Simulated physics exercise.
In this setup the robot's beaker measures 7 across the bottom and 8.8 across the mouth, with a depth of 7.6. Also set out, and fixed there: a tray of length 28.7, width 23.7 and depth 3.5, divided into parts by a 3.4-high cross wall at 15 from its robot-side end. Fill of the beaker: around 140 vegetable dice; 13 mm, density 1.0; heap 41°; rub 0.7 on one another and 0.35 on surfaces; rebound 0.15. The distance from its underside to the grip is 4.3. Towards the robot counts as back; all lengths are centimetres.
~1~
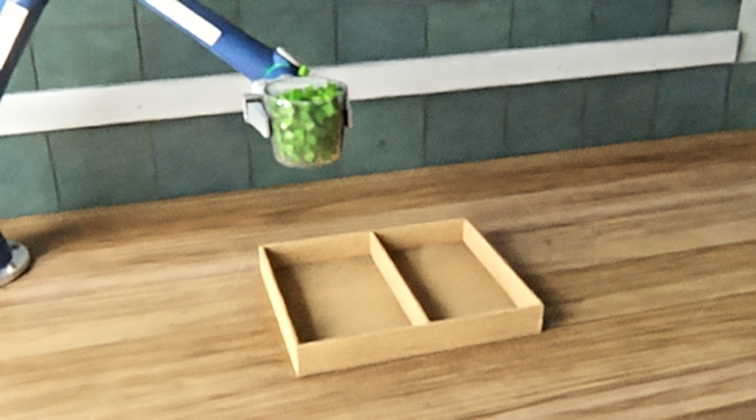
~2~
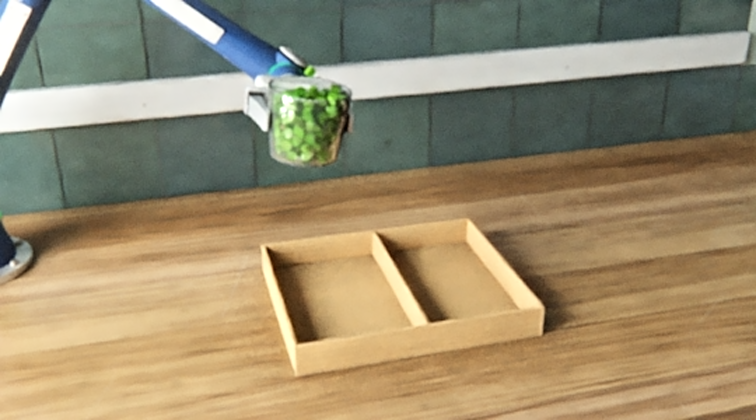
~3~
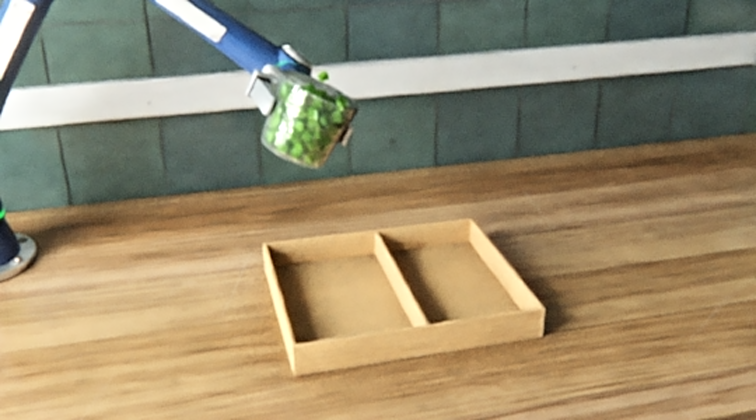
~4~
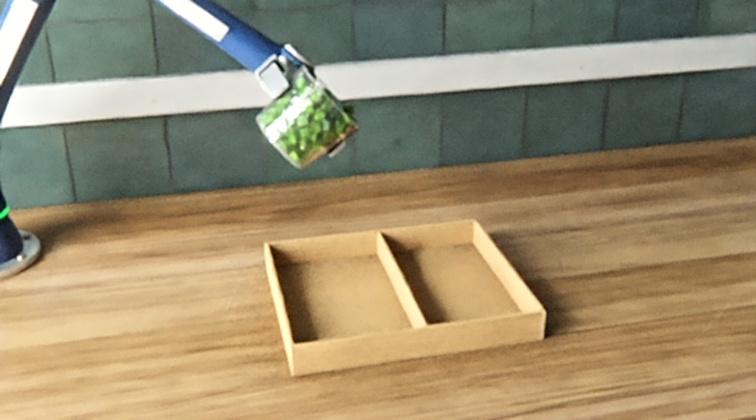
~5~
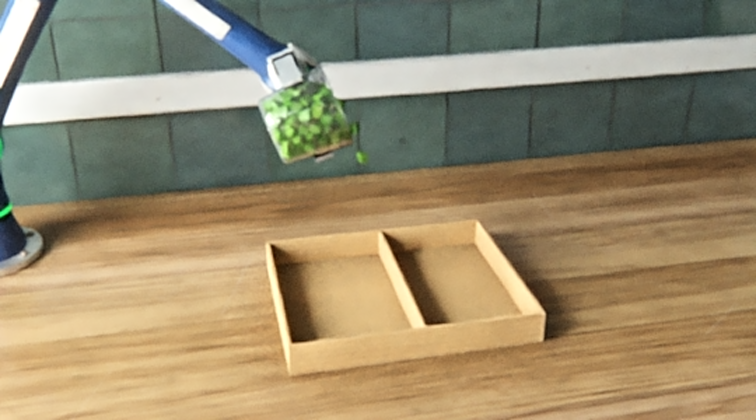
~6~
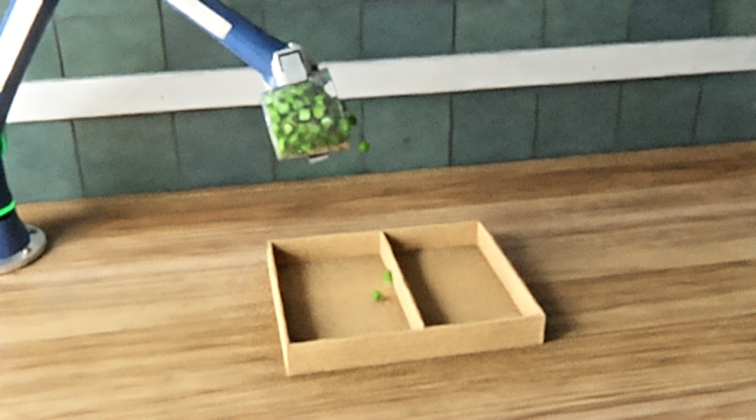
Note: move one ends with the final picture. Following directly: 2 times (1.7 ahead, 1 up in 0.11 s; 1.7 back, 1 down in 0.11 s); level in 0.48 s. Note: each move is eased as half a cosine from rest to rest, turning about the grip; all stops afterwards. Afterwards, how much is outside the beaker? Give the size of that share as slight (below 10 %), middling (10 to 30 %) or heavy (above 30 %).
Heavy.
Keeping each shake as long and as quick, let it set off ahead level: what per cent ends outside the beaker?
It comes to around 45 percent.
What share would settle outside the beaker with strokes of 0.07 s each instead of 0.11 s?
Estimate: Close to 75 percent.
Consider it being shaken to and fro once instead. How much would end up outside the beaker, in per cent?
In that case it would be near 25 percent.
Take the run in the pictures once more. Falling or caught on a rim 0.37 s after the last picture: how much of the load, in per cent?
Roughly 9 per cent.
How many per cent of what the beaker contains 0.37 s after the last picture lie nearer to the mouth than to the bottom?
70 %.
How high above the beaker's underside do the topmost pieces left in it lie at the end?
Roughly 6.0 cm.
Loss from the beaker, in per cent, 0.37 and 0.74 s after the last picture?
At the first time about 25 per cent, at the second about 45 per cent.
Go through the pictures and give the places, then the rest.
The first picture shows the beaker middle at (307, 124), level; upper third of the load around (305, 103), from x 275 to 340, top at y 75; 145 in the beaker.
The second picture shows the beaker middle at (307, 124), tilted 7° forward; upper third of the load around (306, 103), from x 275 to 340, top at y 75.
The third picture shows the beaker middle at (306, 122), tilted 27° forward; upper third of the load around (306, 102), from x 270 to 345, top at y 75.
The fourth picture shows the beaker middle at (305, 121), tilted 51° forward; upper third of the load around (305, 103), from x 270 to 350, top at y 85.
The fifth picture shows the beaker middle at (303, 119), tilted 71° forward; upper third of the load around (306, 102), from x 270 to 360, top at y 85; 144 in the beaker, 1 in flight or on a rim.
The sixth picture shows the beaker middle at (303, 118), tilted 78° forward; upper third of the load around (300, 101), from x 270 to 390, top at y 90; 142 in the beaker, 2 in the robot-side part, 1 in flight or on a rim.
Then, 0.37 s on, tilted 78° forward, highest piece 27 above the table; 110 in the beaker, 16 in the robot-side part, 6 in the far-side part, 13 in flight or on a rim.
Then, 0.74 s on, tilted 25° forward, highest piece 27 above the table; 77 in the beaker, 39 in the robot-side part, 28 in the far-side part, 1 in flight or on a rim.
Then, 1.12 s on, level, highest piece 27 above the table; 77 in the beaker, 40 in the robot-side part, 28 in the far-side part.
Then, 2.17 s on, level, highest piece 27 above the table; 77 in the beaker, 40 in the robot-side part, 28 in the far-side part.
In the end, 77 in the beaker, 40 in the robot-side part, 28 in the far-side part. That is 47 % outside the beaker.
